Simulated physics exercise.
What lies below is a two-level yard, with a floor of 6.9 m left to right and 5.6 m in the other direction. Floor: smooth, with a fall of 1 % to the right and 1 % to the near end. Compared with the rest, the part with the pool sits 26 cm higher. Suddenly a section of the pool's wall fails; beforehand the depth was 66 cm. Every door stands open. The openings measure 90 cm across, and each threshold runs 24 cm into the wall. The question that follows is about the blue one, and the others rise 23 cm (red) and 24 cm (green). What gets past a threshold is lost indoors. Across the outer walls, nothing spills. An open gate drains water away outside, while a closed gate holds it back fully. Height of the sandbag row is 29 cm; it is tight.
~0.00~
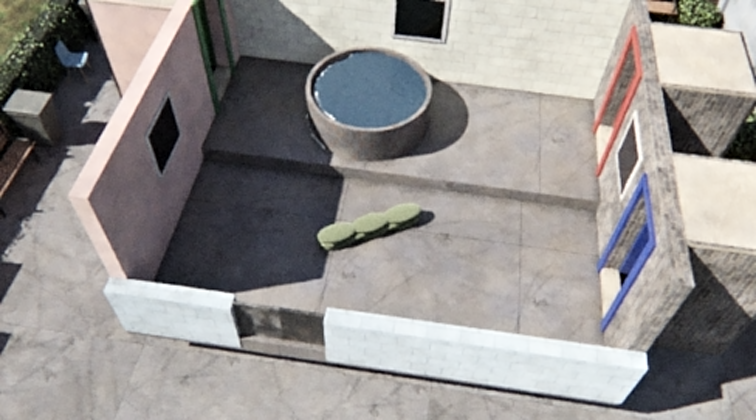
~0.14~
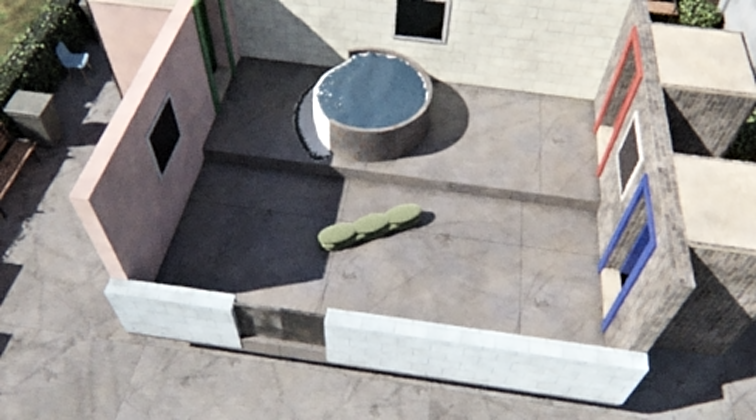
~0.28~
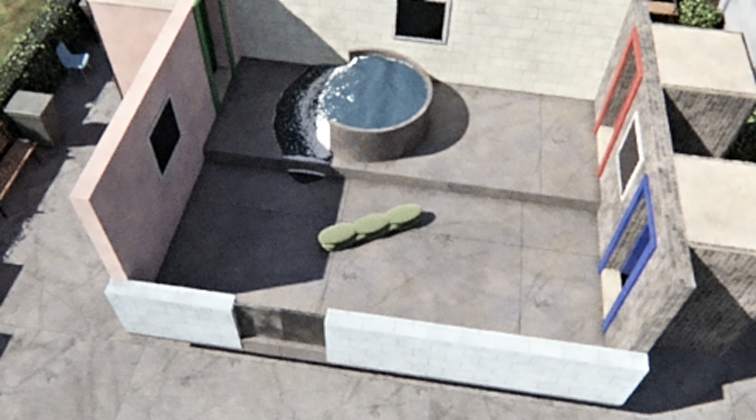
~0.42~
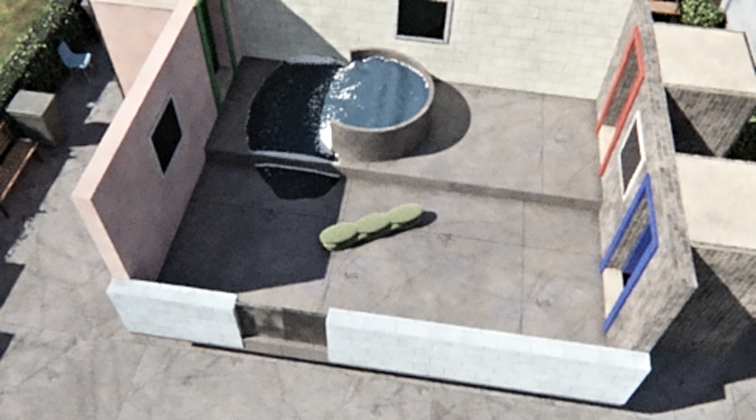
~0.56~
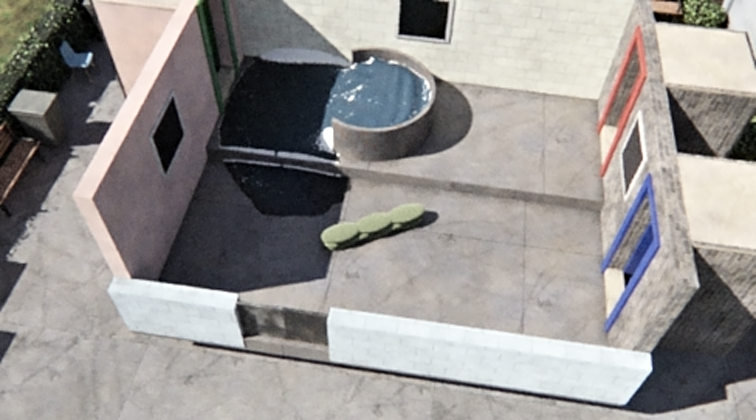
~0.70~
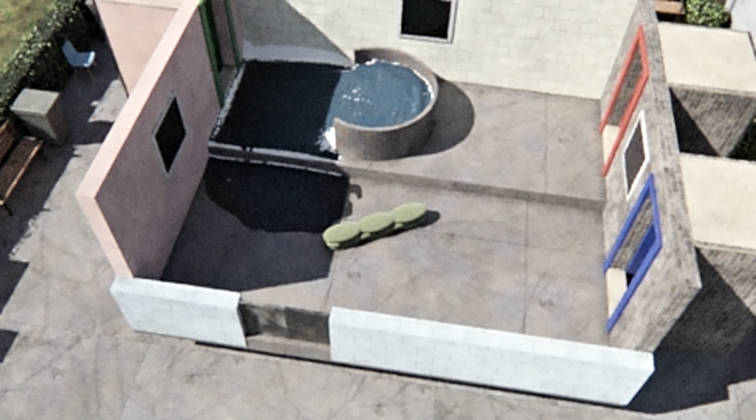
Water pours from the left side of a round pool and spreads across the walled yard's floor.
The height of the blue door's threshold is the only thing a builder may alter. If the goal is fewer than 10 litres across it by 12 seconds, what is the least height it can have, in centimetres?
The least height is roughly 14 cm.
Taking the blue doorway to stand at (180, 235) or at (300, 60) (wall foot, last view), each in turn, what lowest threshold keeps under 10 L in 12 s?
Minimums: About 10.5 cm and 25 cm.
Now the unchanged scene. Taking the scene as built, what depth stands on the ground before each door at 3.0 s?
In cm: Blue 0, red 0, green 21.
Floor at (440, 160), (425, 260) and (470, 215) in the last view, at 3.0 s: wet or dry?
Well, in sequence they're bone-dry, bone-dry and bone-dry.
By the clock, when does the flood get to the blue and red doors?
Arrival times - blue: 5.0 seconds; red: 5.5 seconds.
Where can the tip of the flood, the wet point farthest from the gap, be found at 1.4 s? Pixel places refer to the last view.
I'd put the front's tip around (158, 287).
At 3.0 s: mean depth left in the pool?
On average, around 12 cm.
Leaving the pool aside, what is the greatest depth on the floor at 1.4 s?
Max depth: About 44 cm.
After 1.4 s water covers 25 % of the floor, deepest (44 cm) near (236, 106); it has not reached the blue door.
After 3.0 s water covers 35 % of the floor, deepest (34 cm) near (149, 307); it has not reached the blue door.
After 12.0 s water covers 75 % of the floor, deepest (16 cm) near (411, 348); 12 cm at the blue door, 2 litres in over its 17 cm threshold.
At the blue door as built, the water arrived by 4.9 s and peaked near 18 cm at 5.8 s.
Run again over the same 12 s with other heights there, 37 litres in over 11.5 cm, 4 litres over 15.5 cm. The limit of 10 litres is kept from about 14 cm up.
